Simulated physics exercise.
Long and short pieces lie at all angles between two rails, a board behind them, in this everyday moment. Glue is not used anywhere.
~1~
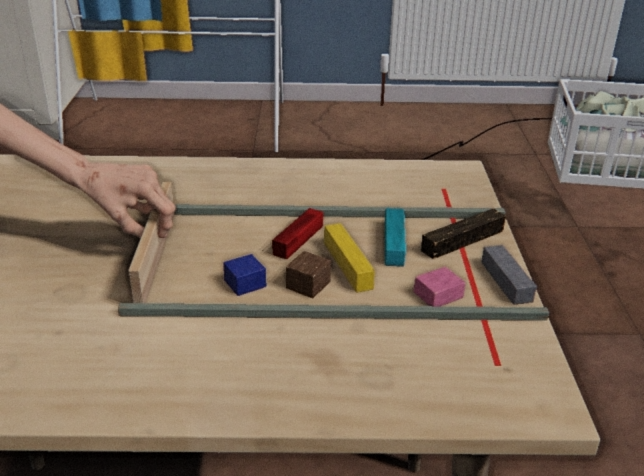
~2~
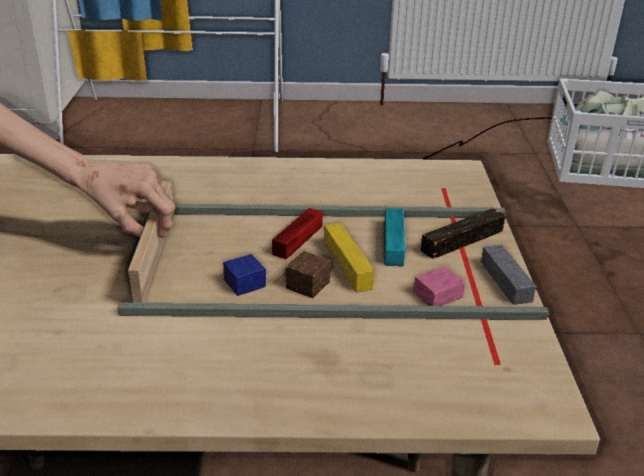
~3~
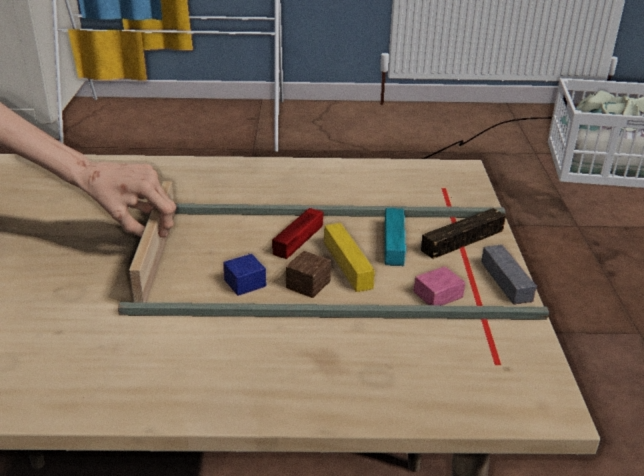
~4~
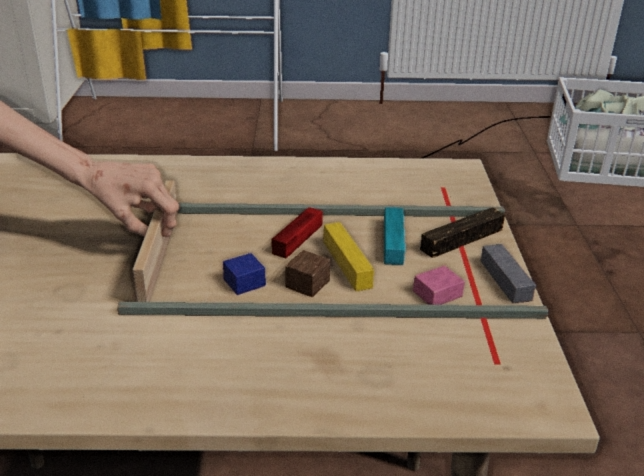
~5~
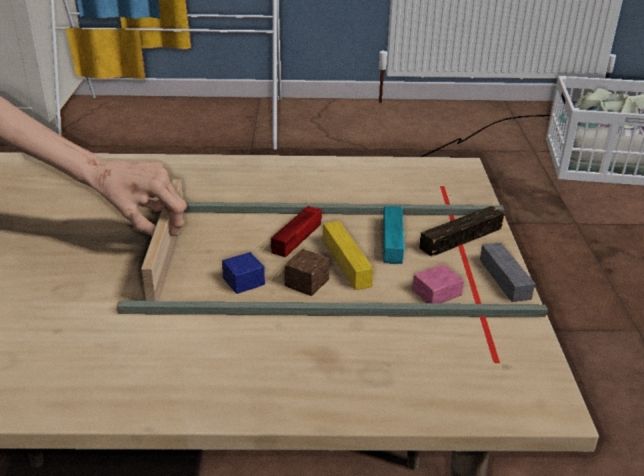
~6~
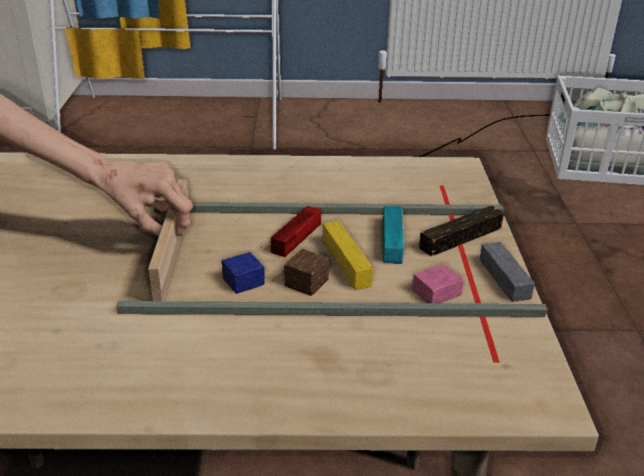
A hand slid a wooden board slightly to the right between two rails on a table, while the colourful long and short blocks in front of it, some near a red line, stayed still.
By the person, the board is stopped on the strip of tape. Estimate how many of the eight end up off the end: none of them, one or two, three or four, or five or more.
Three, or four.
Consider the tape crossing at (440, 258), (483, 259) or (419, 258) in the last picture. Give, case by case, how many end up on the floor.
So, one try after another, the floor gets 2, then 6, then 0.
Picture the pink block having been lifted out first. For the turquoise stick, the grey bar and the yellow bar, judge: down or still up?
So the turquoise stick keeps its place, the grey bar goes down and the yellow bar keeps its place.
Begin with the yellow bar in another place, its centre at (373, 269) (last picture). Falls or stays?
It simply keeps its place on top.
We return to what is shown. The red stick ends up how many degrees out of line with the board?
Near 0 degrees.
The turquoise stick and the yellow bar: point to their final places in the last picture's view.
Final centres, in order: Near (503, 228), near (515, 251).
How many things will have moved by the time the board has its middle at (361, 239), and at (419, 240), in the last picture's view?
First 7, then 8.
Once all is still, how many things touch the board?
2 end up touching it.
Soon after, none off yet; grey bar at rest near (506, 271); black bar at rest near (462, 230); pink block at rest near (438, 285).
Then, none off yet; grey bar at rest near (506, 271); black bar moving near (465, 229); pink block at rest near (438, 285).
Further on, none off yet; grey bar moved a little near (524, 268); black bar moved about its own width near (514, 219); pink block moved well along near (517, 291).
At rest, the number that fall off is three or four; fallen, pink block, black bar and grey bar.
